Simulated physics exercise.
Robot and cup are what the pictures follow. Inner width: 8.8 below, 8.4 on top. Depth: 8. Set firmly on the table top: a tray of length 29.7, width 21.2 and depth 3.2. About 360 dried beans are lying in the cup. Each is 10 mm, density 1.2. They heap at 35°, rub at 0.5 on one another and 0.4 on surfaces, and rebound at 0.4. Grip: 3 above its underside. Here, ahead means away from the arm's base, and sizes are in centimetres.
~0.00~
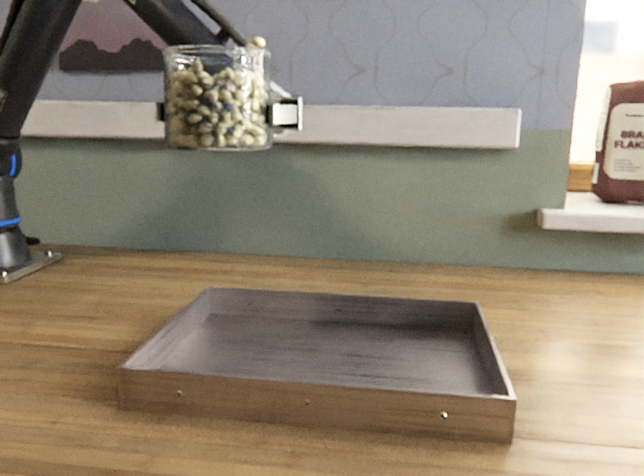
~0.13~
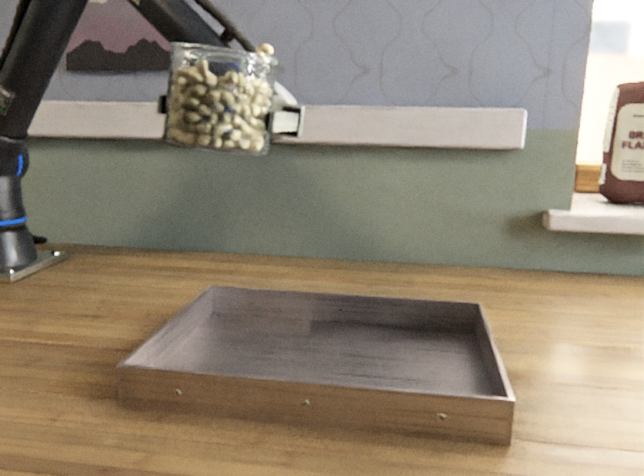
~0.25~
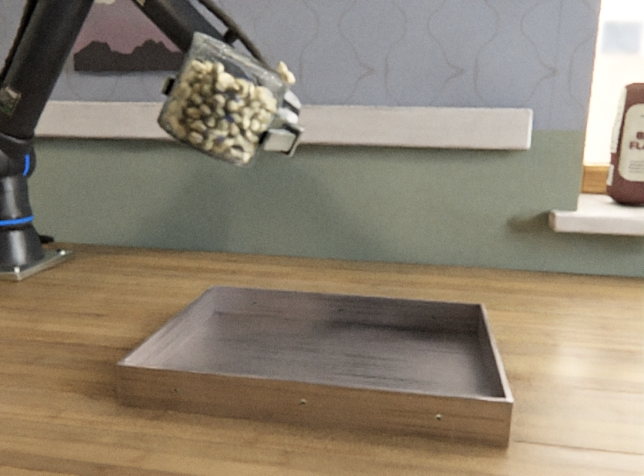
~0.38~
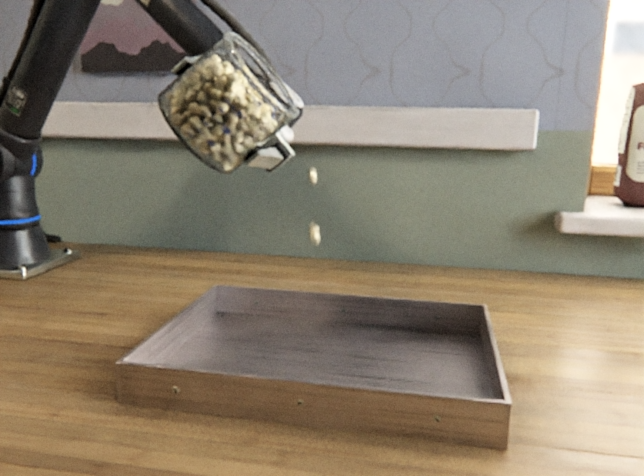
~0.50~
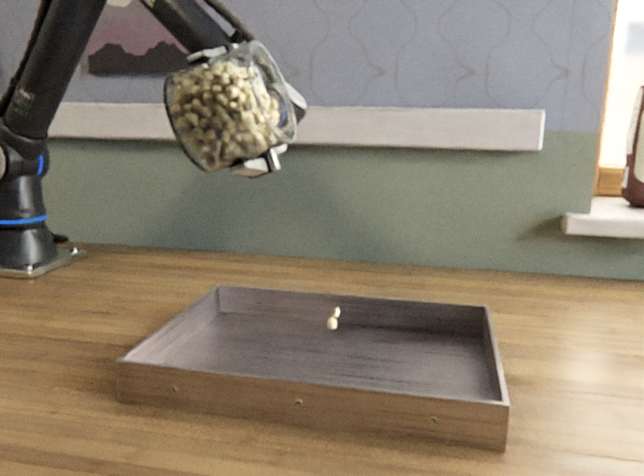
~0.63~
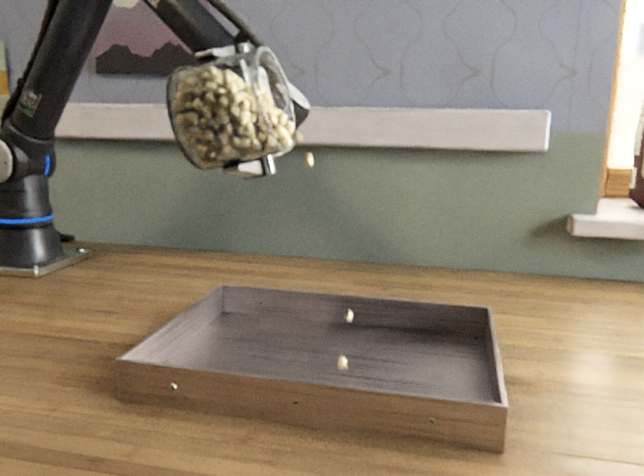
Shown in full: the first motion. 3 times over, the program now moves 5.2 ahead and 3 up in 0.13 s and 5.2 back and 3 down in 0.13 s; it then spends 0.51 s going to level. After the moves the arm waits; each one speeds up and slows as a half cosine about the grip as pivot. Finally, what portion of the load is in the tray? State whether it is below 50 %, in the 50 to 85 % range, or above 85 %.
It is above 85 %.
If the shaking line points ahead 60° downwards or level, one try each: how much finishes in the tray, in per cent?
It comes to around 30 per cent on the first try and around 85 per cent on the second.
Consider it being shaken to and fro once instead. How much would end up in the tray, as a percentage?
I'd expect something close to 80 per cent.
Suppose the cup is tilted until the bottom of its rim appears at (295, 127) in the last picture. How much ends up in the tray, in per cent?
Around 80 in a hundred.
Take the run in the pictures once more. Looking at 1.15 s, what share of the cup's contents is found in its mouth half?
Near 100 %.
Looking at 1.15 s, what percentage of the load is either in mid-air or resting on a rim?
Reading at that time: Some 11 per cent.
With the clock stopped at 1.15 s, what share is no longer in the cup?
I'd say some 90 percent.
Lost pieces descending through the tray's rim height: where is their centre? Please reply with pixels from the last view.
Look at roughly (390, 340) in the last picture.
By 1.15 s, tilted 77° forward, highest piece 22 above the table; 287 in the tray, 28 in the cup, 6 on the table or floor, 41 in flight or on a rim.
By 1.66 s, tilted 39° forward, highest piece 21 above the table; 347 in the tray, 10 on the table or floor, 4 in the cup, 1 in flight or on a rim.
By 2.12 s, level, highest piece 23 above the table; 348 in the tray, 10 on the table or floor, 4 in the cup.
By 3.17 s, level, highest piece 23 above the table; 348 in the tray, 10 on the table or floor, 4 in the cup.
Final count, 348 in the tray, 10 on the table or floor, 4 in the cup. That is 96 % in the tray.
